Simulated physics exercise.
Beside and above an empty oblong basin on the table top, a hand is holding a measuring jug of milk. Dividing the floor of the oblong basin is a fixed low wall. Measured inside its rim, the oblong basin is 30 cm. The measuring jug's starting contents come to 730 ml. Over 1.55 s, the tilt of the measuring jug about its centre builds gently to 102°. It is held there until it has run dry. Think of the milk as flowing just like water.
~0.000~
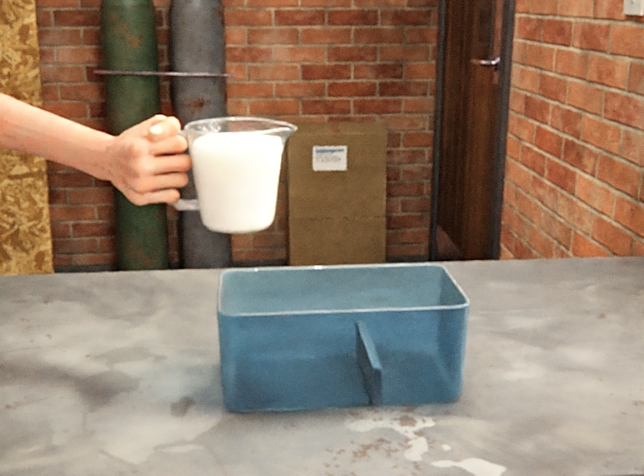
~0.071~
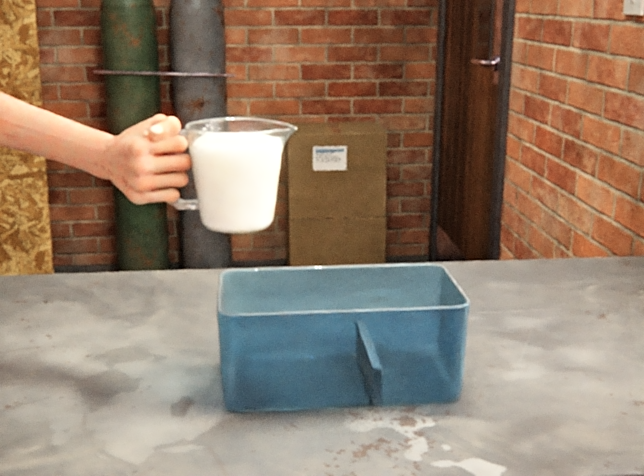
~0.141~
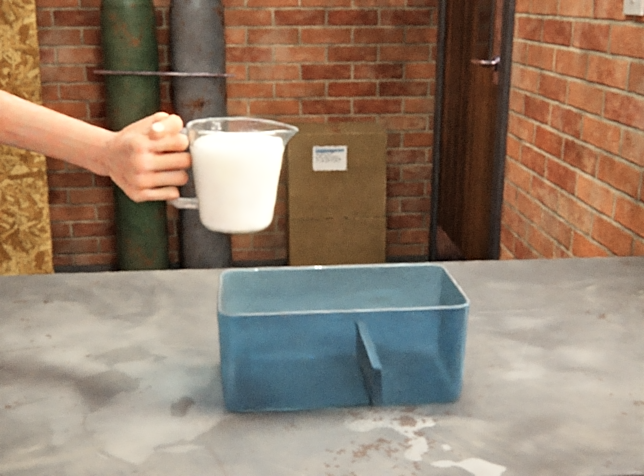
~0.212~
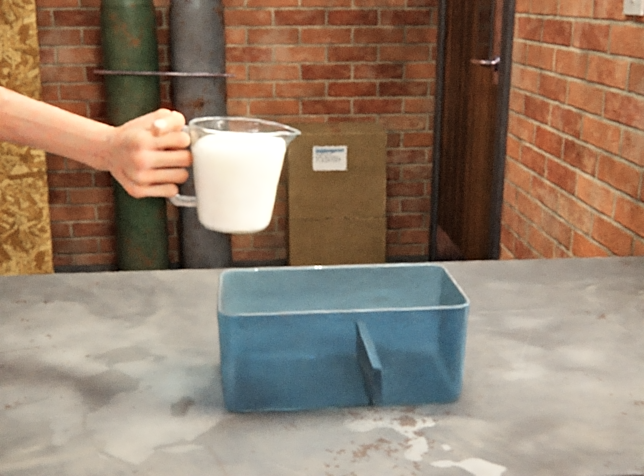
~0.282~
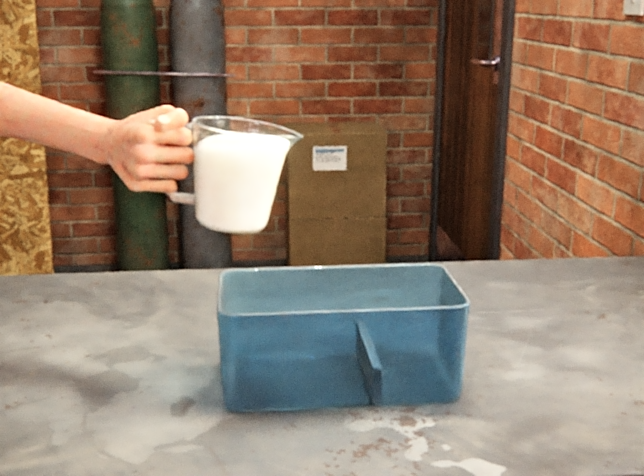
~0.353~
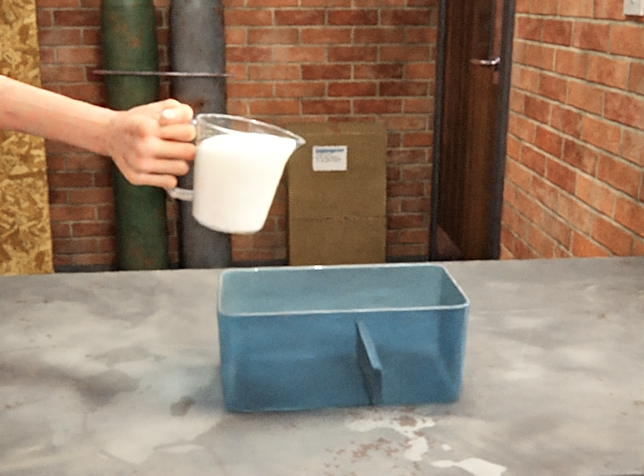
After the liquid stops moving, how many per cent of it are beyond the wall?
About 32 per cent.
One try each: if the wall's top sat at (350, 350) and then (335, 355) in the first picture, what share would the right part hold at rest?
The first try gives 70 percent and the second 80 percent.
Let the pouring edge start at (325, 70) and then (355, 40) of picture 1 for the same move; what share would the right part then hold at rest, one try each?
Try 1: Approx. 85 %; try 2: Approx. 70 %.
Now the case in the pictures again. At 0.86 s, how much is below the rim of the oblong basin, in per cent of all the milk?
About 8 per cent.
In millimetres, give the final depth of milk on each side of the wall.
Roughly 18 mm on the left side and 14 mm on the right side.
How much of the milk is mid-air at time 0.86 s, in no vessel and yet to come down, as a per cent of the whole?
Estimate: About 16 % of all of it.
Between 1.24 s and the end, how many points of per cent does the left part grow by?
I'd put it at some 36 percent.
Then, 0.86 s in, the tilt is 60° and 76 per cent is still to pour, 4 is left of the wall and 4 right of it.
Then, 1.24 s in, the tilt is 92° and 23 per cent is still to pour, 31 is left of the wall and 30 right of it.
Then, 1.63 s in, the tilt is 102° and 1 per cent is still to pour, 65 is left of the wall and 31 right of it.
Then, 2.05 s in, the tilt is 102° and 0 per cent is still to pour, 66 is left of the wall and 32 right of it.
Finally, 66 per cent lies left of the wall, 32 right of it and 2 outside.
